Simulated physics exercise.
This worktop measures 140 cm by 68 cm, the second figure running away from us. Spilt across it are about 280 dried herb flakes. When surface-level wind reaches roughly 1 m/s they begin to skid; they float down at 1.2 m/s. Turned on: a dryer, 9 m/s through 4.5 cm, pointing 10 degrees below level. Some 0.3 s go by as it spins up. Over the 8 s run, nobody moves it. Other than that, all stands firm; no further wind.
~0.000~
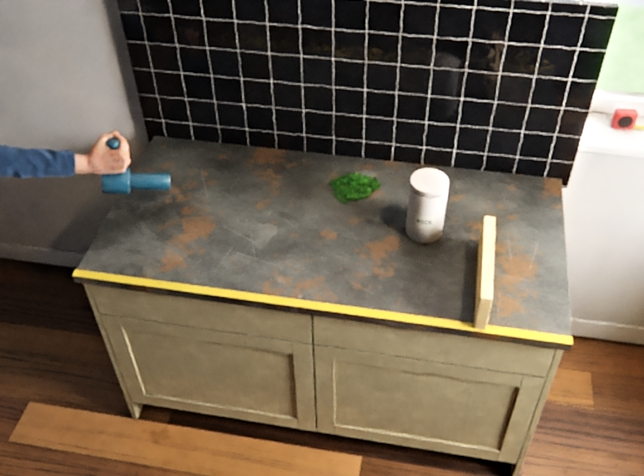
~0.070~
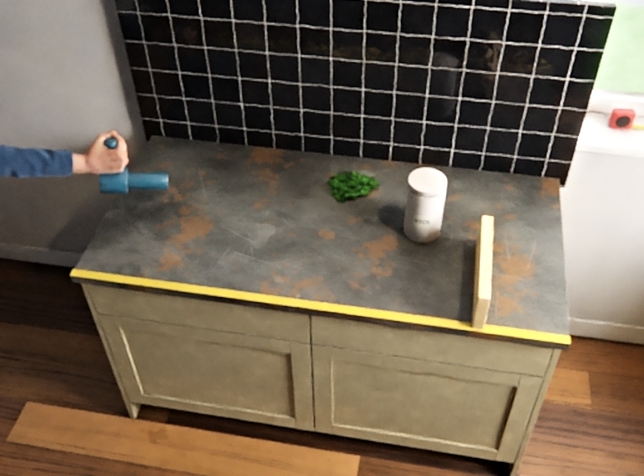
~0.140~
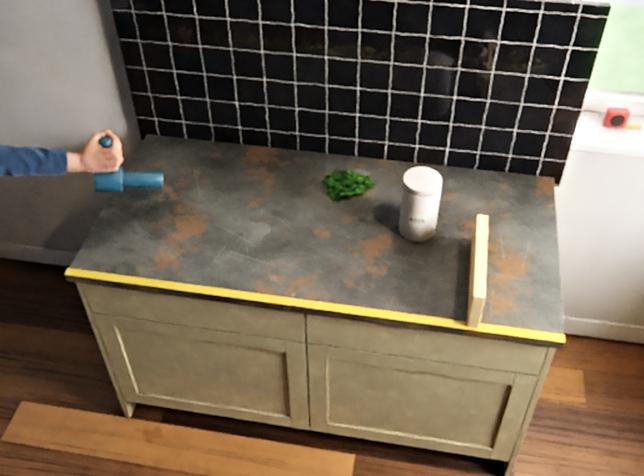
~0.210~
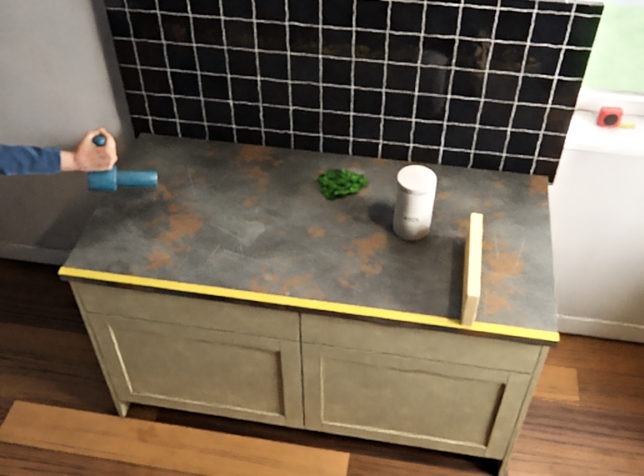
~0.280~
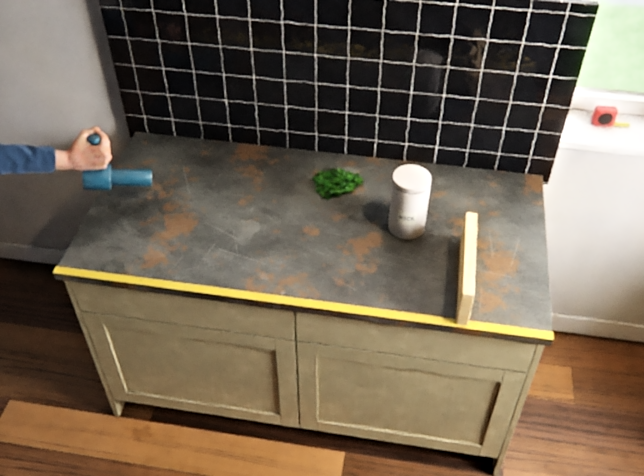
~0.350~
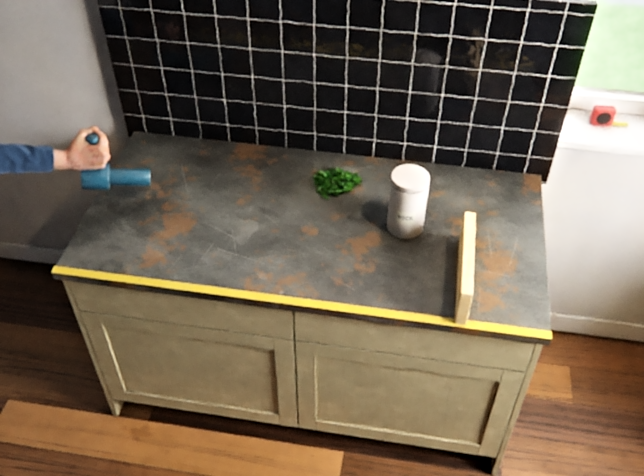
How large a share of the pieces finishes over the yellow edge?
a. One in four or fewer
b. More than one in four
(a) One in four or fewer.
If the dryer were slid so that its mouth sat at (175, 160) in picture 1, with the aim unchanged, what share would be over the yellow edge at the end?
Some 0 %.
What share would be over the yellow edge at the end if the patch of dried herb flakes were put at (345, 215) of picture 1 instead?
Roughly 0 per cent.
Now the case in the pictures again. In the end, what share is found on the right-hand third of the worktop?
Roughly 2 %.
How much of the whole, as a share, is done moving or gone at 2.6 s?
100 per cent.
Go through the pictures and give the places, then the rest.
In the first frame, the middle of the dried herb flakes is near (356, 189), none has stirred yet and the mouth of the dryer is at (170, 182).
In the second frame, the middle of the dried herb flakes is near (351, 186), none has stirred yet and the yellow edge is centred on (308, 308).
In the third frame, the middle of the dried herb flakes is near (347, 184), none has stirred yet, the top of a jar is at (423, 179) and the top of a board is at (481, 254).
In the fourth frame, the middle of the dried herb flakes is near (341, 183) and none has stirred yet.
In the fifth frame, the middle of the dried herb flakes is near (336, 182) and none has stirred yet.
In the sixth frame, the middle of the dried herb flakes is near (335, 182) and none has stirred yet.
After 1.6 s, 0 % are over the yellow edge; 86 % have settled or left.
After 2.6 s, 0 % are over the yellow edge; 96 % have settled or left.
After 4.4 s, 0 % are over the yellow edge; 98 % have settled or left.
After 8.0 s, at the end, 0 % are over the yellow edge.
